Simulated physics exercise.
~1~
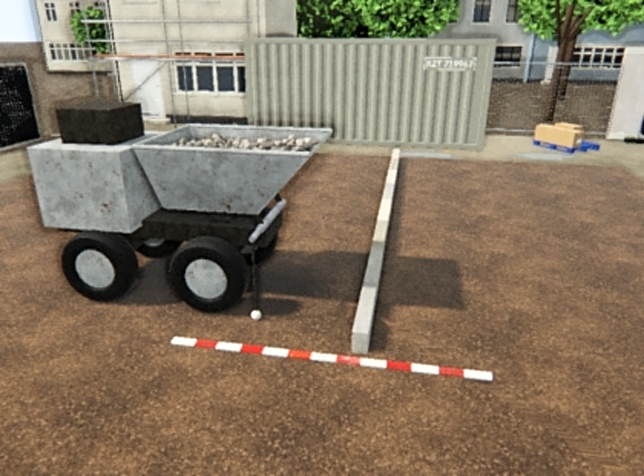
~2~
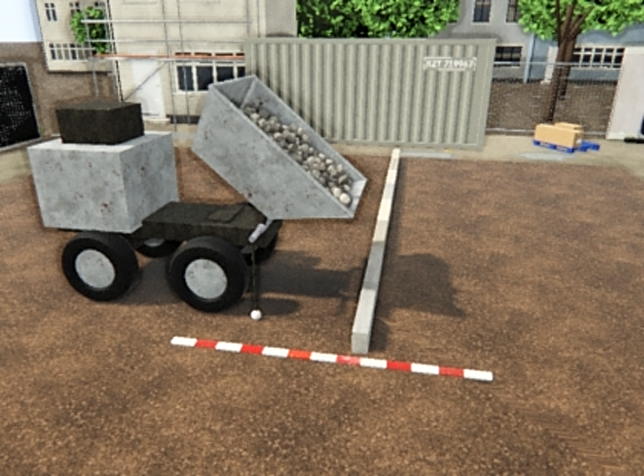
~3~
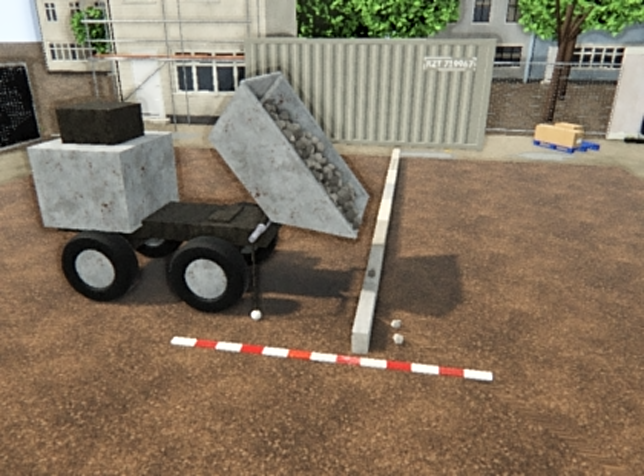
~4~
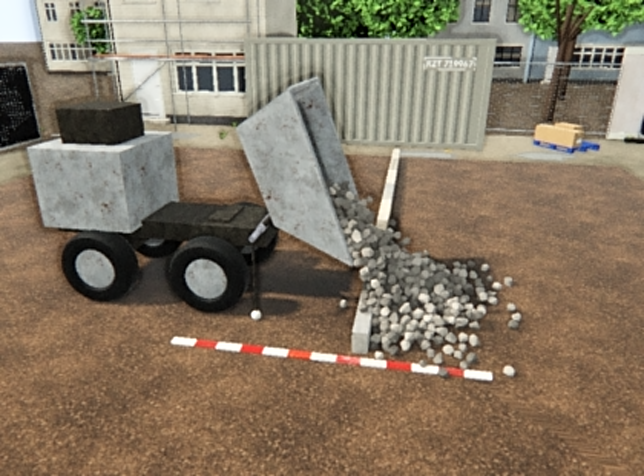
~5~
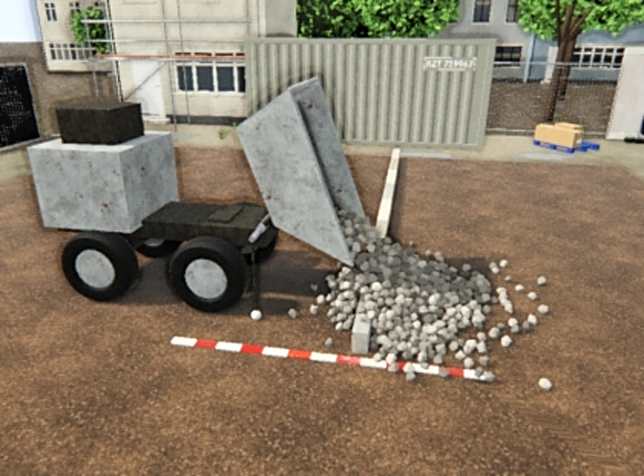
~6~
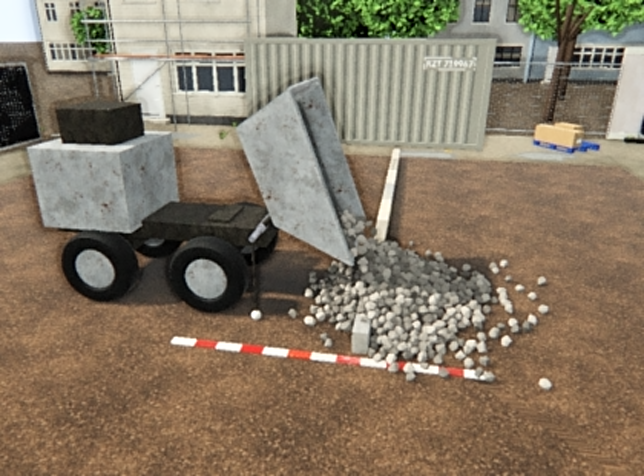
A small dumper tips its grey skip in stages, spilling stones that settle across the kerb.
